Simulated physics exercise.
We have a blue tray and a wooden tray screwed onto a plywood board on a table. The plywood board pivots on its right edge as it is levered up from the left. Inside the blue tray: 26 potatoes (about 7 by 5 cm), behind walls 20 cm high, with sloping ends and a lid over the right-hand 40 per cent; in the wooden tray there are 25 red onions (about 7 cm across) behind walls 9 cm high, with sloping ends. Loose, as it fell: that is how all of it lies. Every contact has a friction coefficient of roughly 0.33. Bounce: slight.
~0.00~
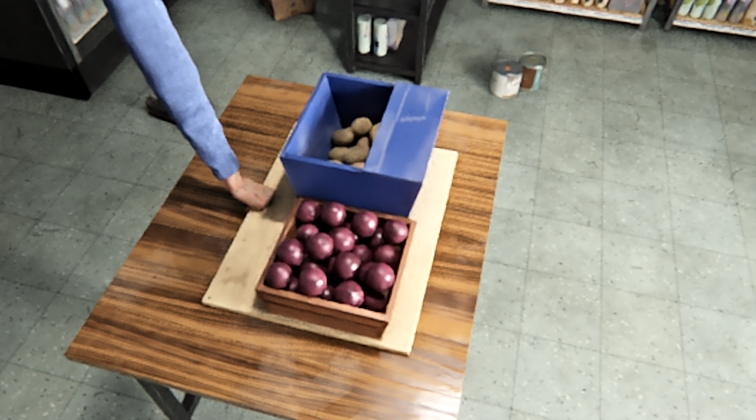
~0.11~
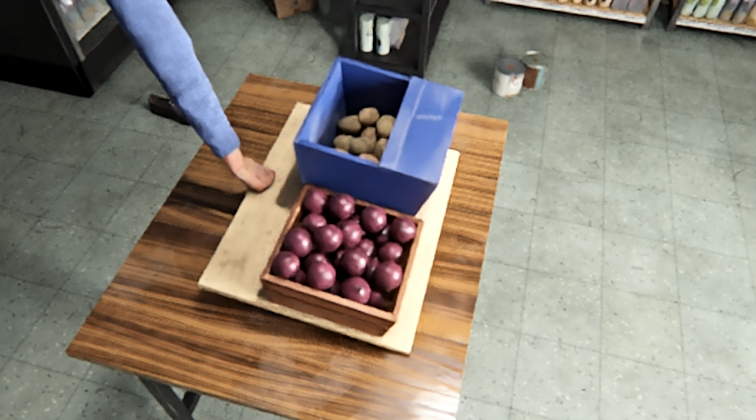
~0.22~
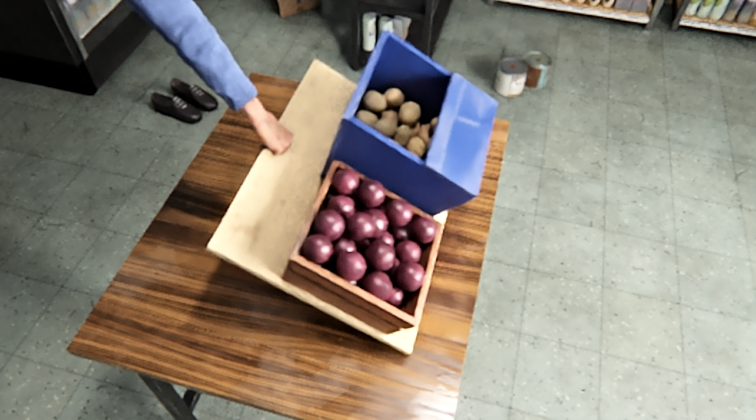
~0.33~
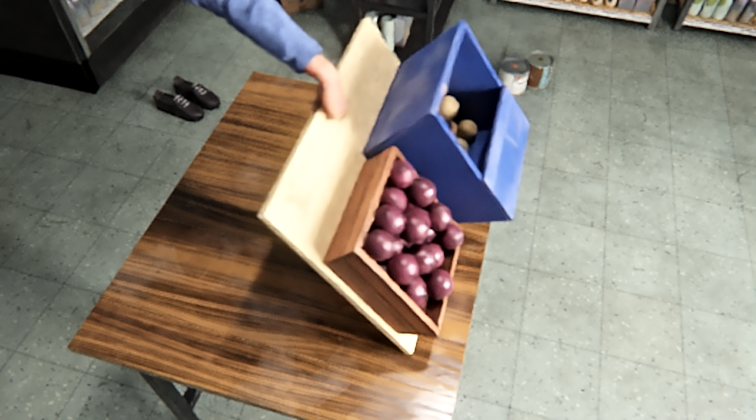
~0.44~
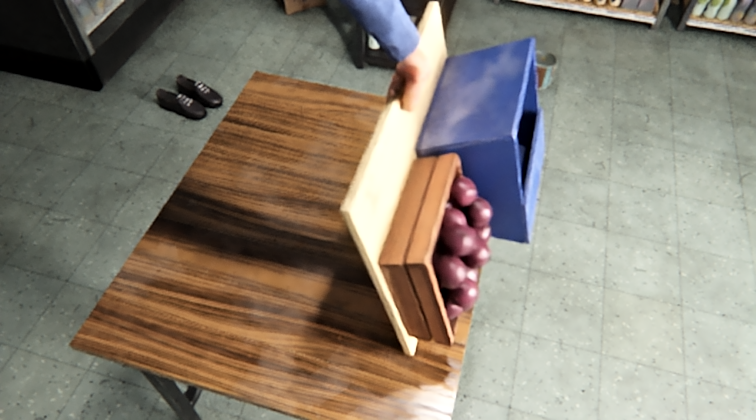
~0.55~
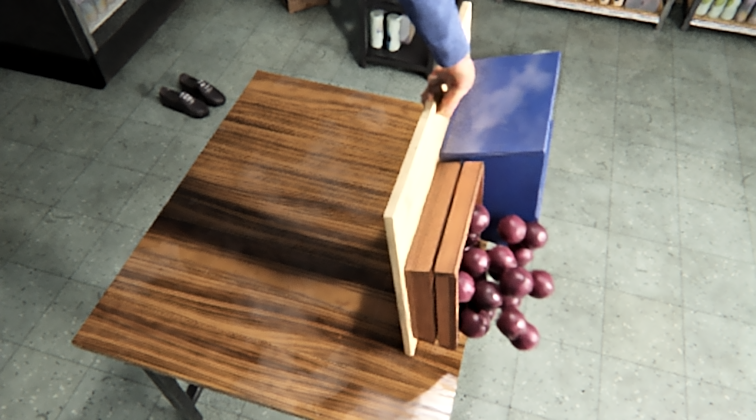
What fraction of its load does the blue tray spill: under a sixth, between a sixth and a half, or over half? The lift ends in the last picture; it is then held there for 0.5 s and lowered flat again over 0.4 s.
I'd guess what escapes is smaller than one sixth of the load.
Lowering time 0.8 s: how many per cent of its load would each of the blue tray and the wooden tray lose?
Blue tray 0, wooden tray 100 per cent.
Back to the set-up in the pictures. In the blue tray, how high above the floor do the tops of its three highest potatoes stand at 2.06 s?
I'd say some 11 cm high.
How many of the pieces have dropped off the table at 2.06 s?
Around 25, roughly.
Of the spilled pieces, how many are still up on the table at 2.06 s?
Some 1 in number.
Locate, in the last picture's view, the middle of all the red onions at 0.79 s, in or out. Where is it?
Centred roughly at (512, 377).
After 0.79 s, tilt 83°; blue tray 26 in, 0 out and wooden tray 5 in, 20 out.
After 1.09 s, tilt 81°; blue tray 26 in, 0 out and wooden tray 2 in, 23 out.
After 1.51 s, tilt 0°; blue tray 26 in, 0 out and wooden tray 0 in, 25 out.
Outcome (at 2.06 s), blue tray 26 in, 0 out and wooden tray 0 in, 25 out. Asked share, 0 of 26, 0 per cent.
